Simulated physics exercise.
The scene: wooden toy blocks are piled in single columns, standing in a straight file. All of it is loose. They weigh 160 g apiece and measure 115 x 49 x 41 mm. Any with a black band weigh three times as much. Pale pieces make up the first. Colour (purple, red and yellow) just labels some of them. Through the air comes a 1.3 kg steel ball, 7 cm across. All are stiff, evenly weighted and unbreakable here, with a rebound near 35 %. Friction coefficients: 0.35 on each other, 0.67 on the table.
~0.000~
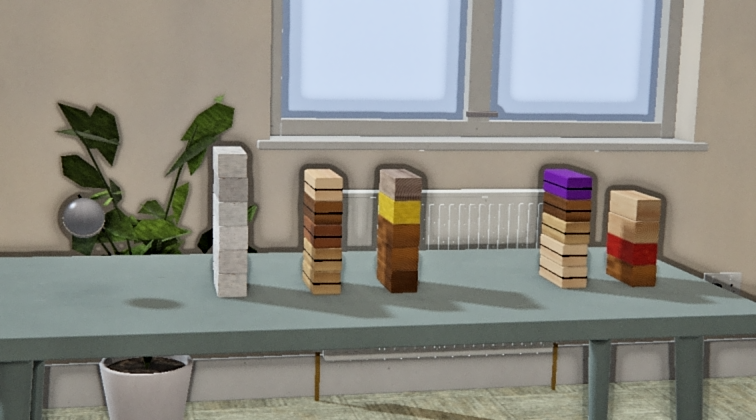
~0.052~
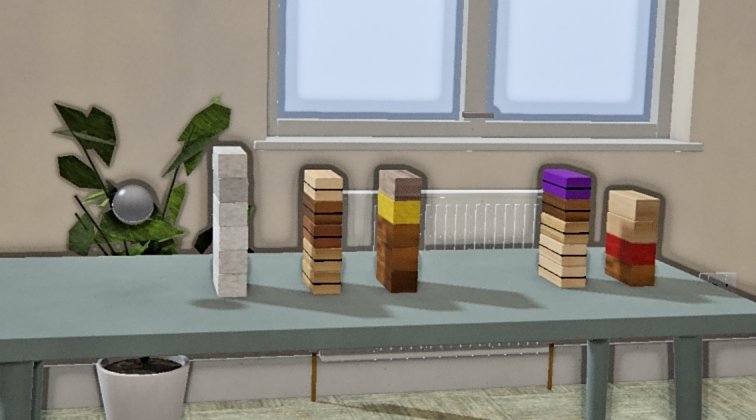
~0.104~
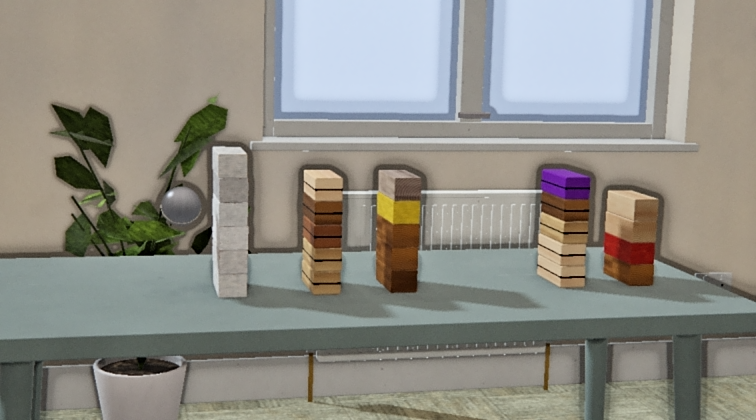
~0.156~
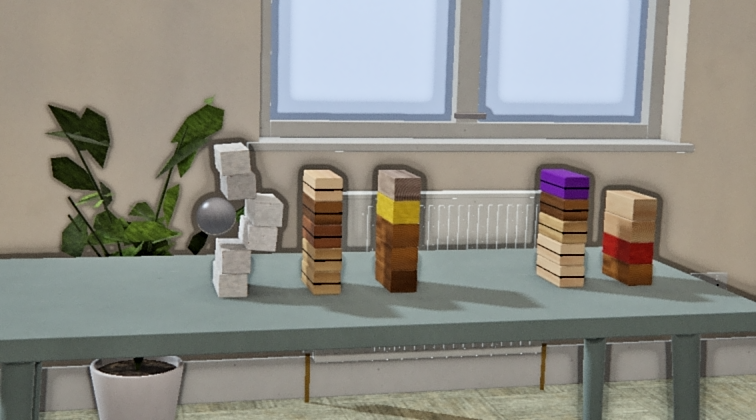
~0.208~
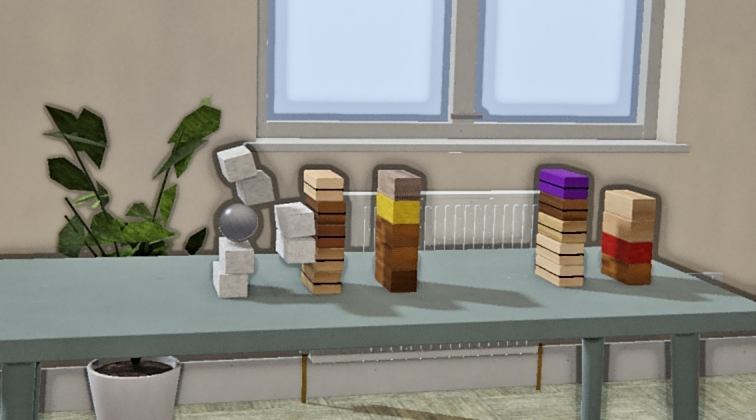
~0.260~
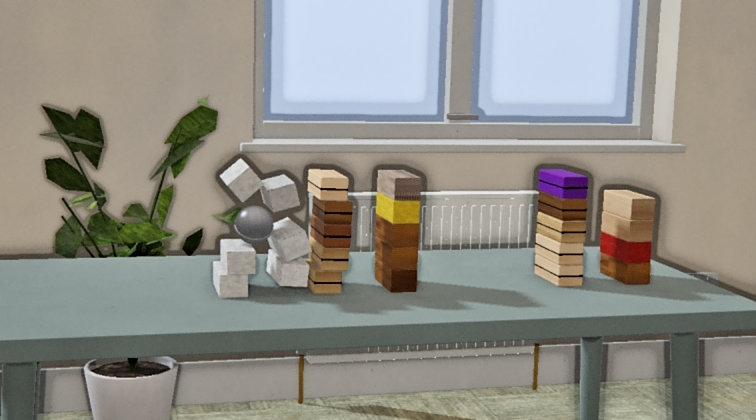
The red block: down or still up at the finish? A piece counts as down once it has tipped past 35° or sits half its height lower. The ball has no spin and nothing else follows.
The red block remains up.
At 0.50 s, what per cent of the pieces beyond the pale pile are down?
0 per cent by then.
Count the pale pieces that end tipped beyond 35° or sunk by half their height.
4 of them.
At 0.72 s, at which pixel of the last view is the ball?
Around (267, 248).
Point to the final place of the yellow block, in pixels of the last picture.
Around (507, 269).
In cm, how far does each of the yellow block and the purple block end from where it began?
Moved: Yellow 24, purple 0.
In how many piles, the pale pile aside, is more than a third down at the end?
2 of them.
By 0.50 s, 4 of the pale pile down; none of the 19 other blocks down, 5 disturbed; red block unmoved.
By 0.72 s, 4 of the pale pile down; 10 of the 19 other blocks down; red block unmoved; yellow block tilted 44°, 43 mm lower.
When it is over (1.4 s), 4 of the pale pile down; 10 of the 19 other blocks down; red block unmoved; yellow block on its side; purple block unmoved. In pixels of the last frame, middles, red block near (625, 247), yellow block near (507, 270).
